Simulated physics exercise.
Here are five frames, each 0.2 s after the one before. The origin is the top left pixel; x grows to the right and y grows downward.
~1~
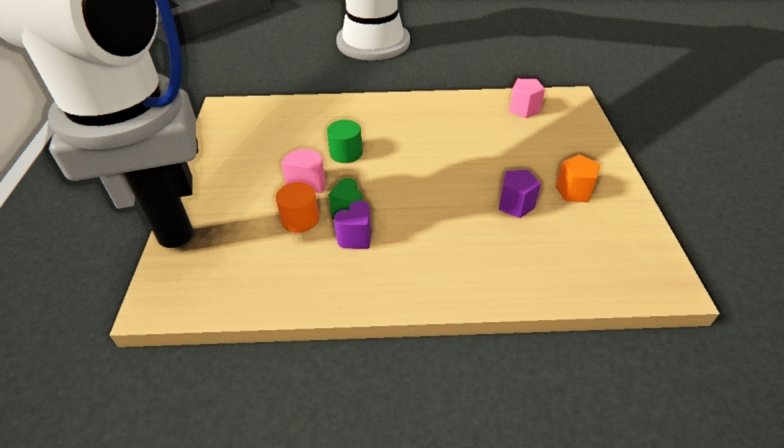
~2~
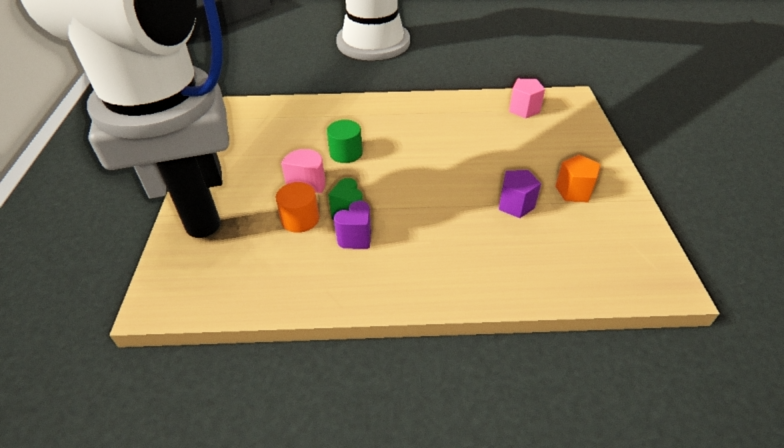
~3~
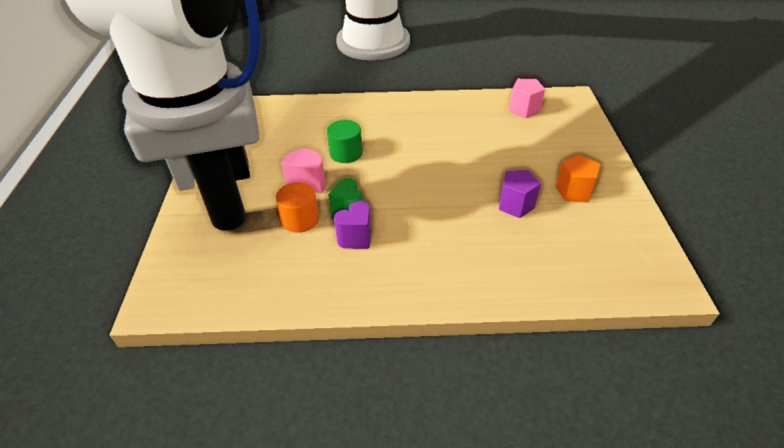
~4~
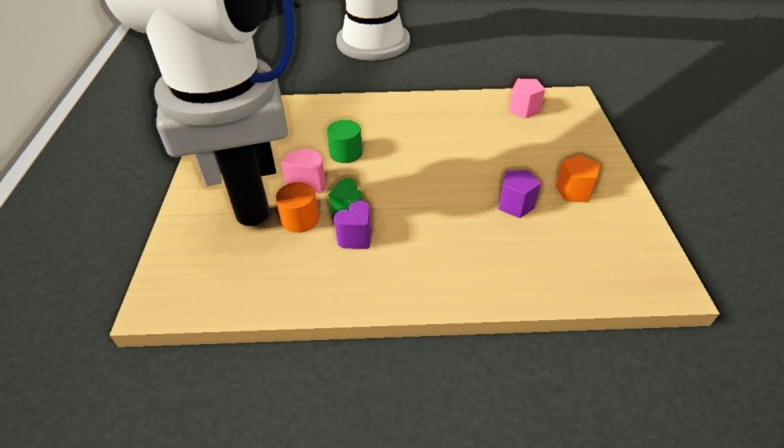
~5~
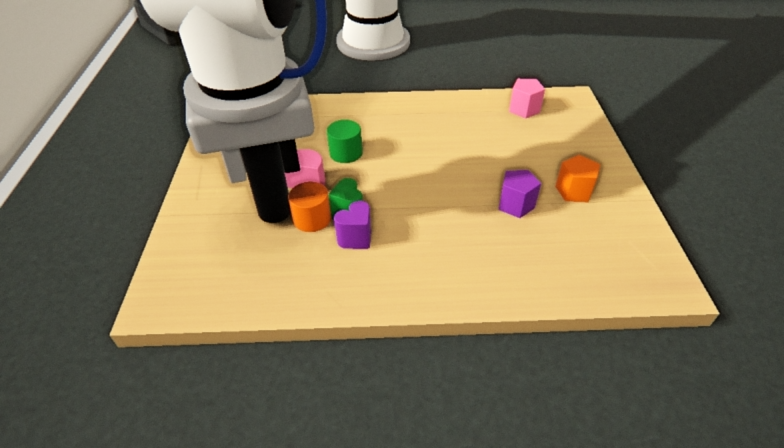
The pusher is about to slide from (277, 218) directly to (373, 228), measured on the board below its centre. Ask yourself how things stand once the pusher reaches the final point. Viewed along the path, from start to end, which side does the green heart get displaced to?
Shifts left.
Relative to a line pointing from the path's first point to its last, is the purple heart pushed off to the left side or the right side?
With start-to-end as forward, it shifts right.
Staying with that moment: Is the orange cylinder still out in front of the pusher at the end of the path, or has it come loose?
Ahead to the end.
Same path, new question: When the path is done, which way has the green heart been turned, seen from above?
From above, it turns counterclockwise.
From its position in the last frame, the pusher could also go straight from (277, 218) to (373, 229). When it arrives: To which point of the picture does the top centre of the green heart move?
It sits at (392, 182).
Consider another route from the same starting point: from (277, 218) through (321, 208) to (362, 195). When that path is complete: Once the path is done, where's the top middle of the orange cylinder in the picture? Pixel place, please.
If I read the scene right, the answer is (371, 194).
On the path given first. One third of the way, pusher at (307, 216); orange cylinder at (341, 199); green heart at (370, 187), turned 65° anticlockwise; purple heart at (362, 216).
Two thirds of the way, pusher at (341, 220); orange cylinder at (376, 204); green heart at (393, 183), turned 110° anticlockwise; purple heart at (386, 227), turned 25° clockwise.
At the end, pusher at (372, 222); pink D-shaped block still; orange cylinder at (409, 208); green heart at (394, 182), turned 110° anticlockwise; purple heart at (396, 231), turned 55° clockwise.
